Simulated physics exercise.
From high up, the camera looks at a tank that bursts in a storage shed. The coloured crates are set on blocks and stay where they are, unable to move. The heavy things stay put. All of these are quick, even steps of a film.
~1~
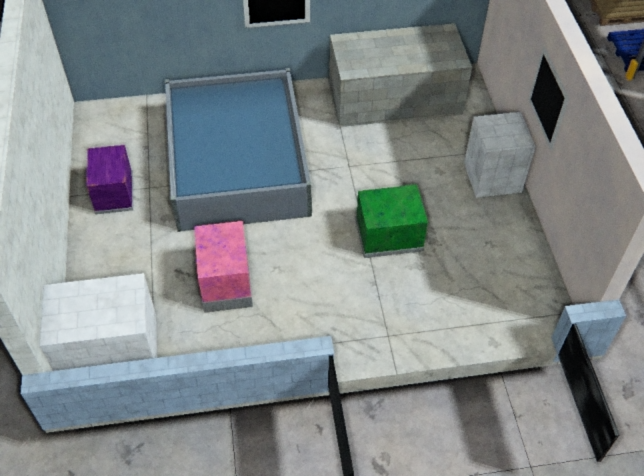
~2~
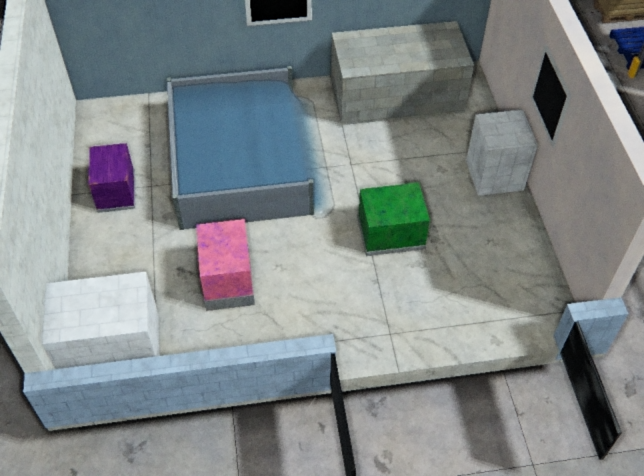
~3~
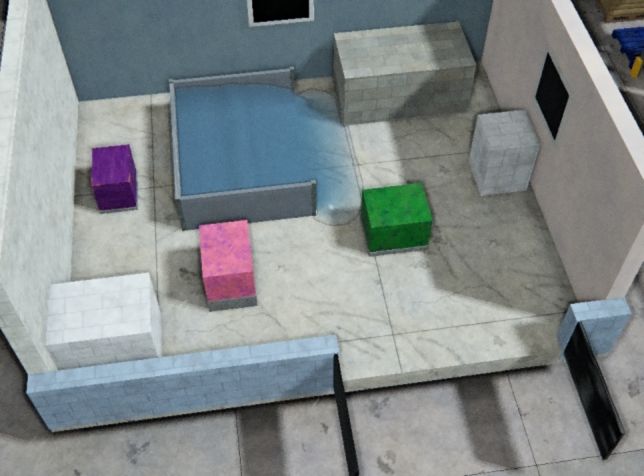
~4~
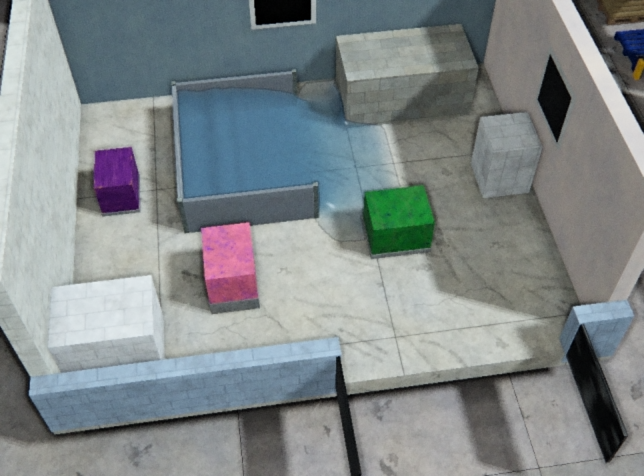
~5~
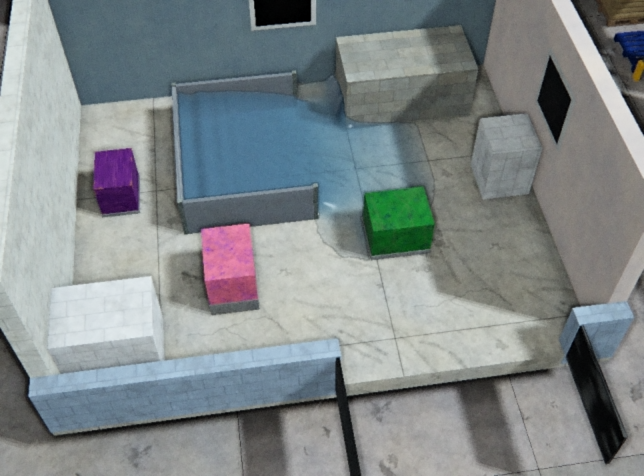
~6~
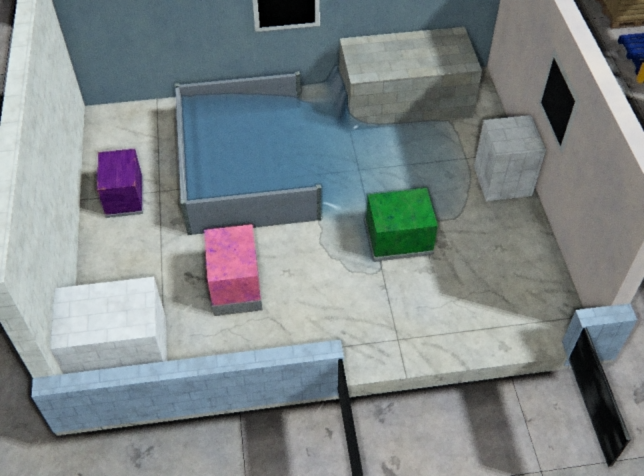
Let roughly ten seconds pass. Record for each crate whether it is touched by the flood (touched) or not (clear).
Outcome: The purple crate will not stay dry, the green crate will not stay dry, the pink crate will come through untouched.
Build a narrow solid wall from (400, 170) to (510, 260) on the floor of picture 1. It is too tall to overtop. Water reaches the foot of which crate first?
That would be the one in green.
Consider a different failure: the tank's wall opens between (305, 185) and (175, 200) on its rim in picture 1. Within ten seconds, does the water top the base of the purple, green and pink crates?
Here's how it goes: The purple is swamped, the green is swamped, and the pink is swamped.
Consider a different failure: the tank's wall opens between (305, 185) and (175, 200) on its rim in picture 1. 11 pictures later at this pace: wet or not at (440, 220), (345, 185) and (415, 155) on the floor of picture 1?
Okay, the first is left untouched, the next is left untouched, and the last is left untouched.
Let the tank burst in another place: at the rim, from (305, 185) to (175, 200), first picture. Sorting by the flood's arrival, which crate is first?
First in line is the pink-painted one.
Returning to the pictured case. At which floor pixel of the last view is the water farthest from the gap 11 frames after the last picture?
Best guess: Near (593, 337).
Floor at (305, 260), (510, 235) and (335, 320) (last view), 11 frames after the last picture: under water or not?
Going through them in order, I'd call them clear, drenched and drenched.
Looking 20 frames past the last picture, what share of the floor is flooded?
I'd put it at roughly 60 per cent.
A moment on, water covers 30 % of the floor; the purple crate not reached, the green crate water round its plinth, the pink crate not reached.
Next, water covers 45 % of the floor; the purple crate not reached, the green crate water round its plinth, the pink crate not reached.
Then, water covers 60 % of the floor; the purple crate water round its plinth, the green crate water round its plinth, the pink crate not reached.
Later, water covers 85 % of the floor; the purple crate water round its plinth, the green crate water round its plinth, the pink crate water round its plinth.
In the end, water covers 100 % of the floor; the purple crate was topped, the green crate was topped, the pink crate stayed above the water.
